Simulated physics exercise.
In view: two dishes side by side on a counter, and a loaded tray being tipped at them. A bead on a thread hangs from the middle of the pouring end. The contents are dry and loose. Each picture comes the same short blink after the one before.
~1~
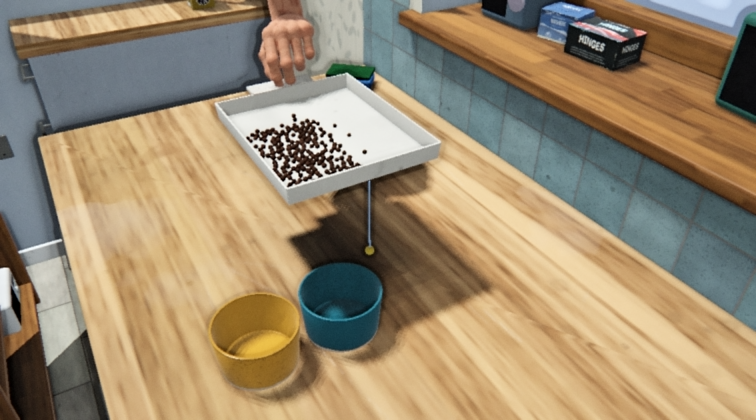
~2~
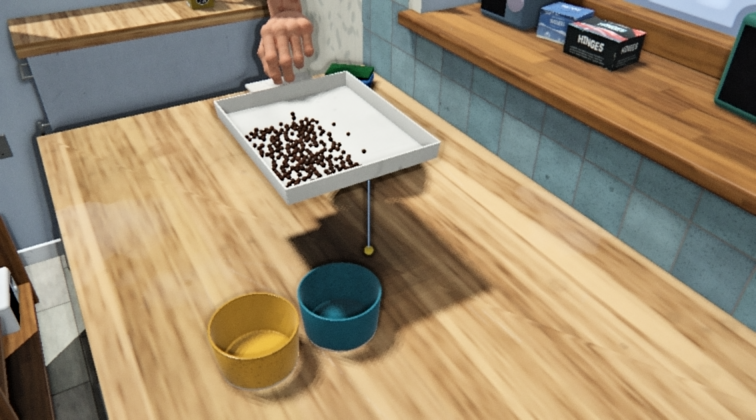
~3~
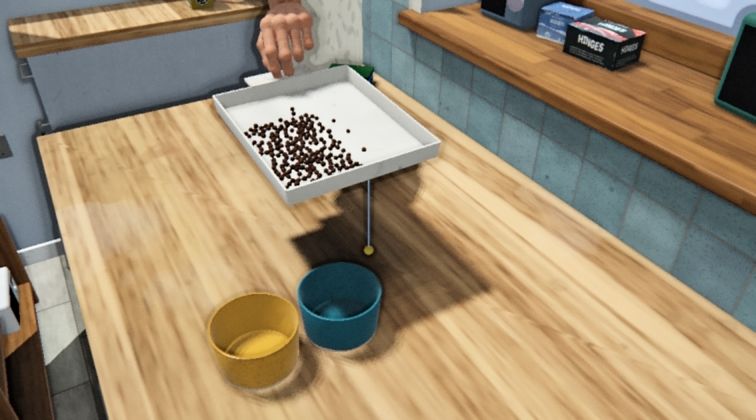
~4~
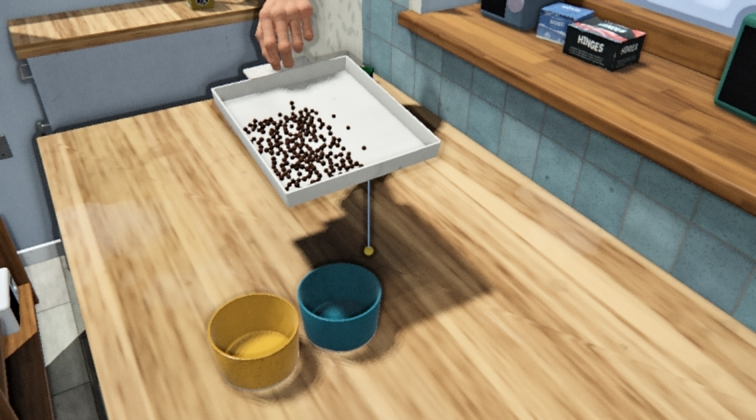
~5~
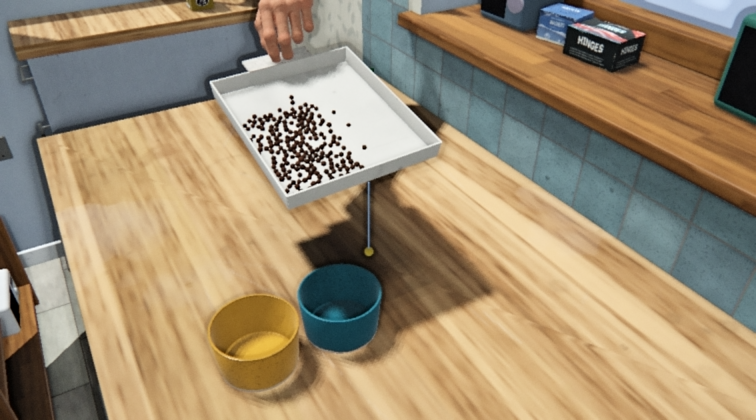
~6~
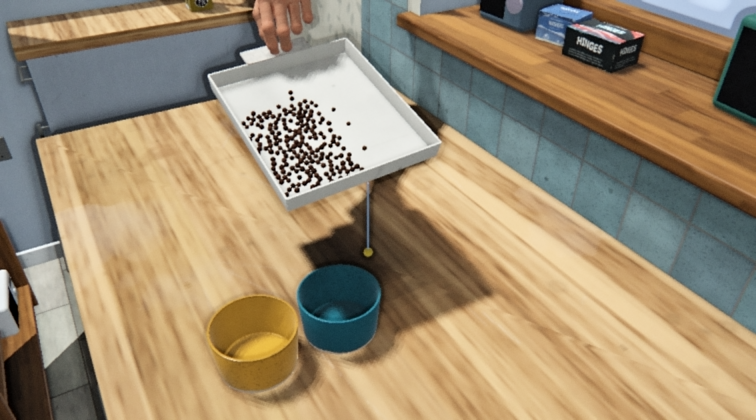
White tray of small dark berries tilting gradually as a hand raises its far end above yellow and teal dishes.
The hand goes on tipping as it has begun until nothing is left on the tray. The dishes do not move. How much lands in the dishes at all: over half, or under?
They take over half between them.
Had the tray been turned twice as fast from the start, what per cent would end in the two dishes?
Some 80 per cent.
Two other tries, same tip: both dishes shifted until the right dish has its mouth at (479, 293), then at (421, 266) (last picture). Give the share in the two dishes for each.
The first gives 0 %, the second 60 %.
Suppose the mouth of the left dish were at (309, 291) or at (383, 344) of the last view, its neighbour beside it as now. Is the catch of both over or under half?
First over half, then below a half.
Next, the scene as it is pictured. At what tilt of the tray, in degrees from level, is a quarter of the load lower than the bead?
Around 100° of tilt.
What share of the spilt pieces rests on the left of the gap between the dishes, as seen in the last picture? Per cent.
Roughly 40 in a hundred.
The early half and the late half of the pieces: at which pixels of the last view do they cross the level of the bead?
At about (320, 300), then at (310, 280).
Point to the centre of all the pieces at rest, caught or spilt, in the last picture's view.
Around (335, 329).
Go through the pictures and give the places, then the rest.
The first picture shows corners of the pouring end near (288, 187) and (439, 142), level; middle of the load near (302, 152), allspice berries; left dish near (274, 369); right dish near (361, 331); bead on its thread near (370, 250).
The second picture shows corners of the pouring end near (287, 188) and (438, 142), level; middle of the load near (301, 151).
The third picture shows corners of the pouring end near (287, 189) and (438, 141), tipped barely, lowest at the left corner; middle of the load near (301, 149).
The fourth picture shows corners of the pouring end near (287, 192) and (439, 141), tipped a little, lowest at the left corner; middle of the load near (301, 147).
The fifth picture shows corners of the pouring end near (288, 195) and (439, 141), tipped a little, lowest at the left corner; middle of the load near (301, 146).
The sixth picture shows corners of the pouring end near (287, 197) and (439, 142), tipped a little, lowest at the left corner; middle of the load near (300, 146), a little on the move; left dish near (272, 371); right dish near (359, 333).
Shortly afterwards, tray tipped steeply; the whole lot on the tray.
Next, tray tipped right over; the bulk on the tray; only a few in the left dish; only a few in the right dish; near a quarter in the air.
Some moments later, tray tipped past a quarter turn; a little in the left dish; near two thirds in the right dish; near a quarter outside both.
In the end, tray tipped past a quarter turn; a little in the left dish; near two thirds in the right dish; near a quarter outside both.
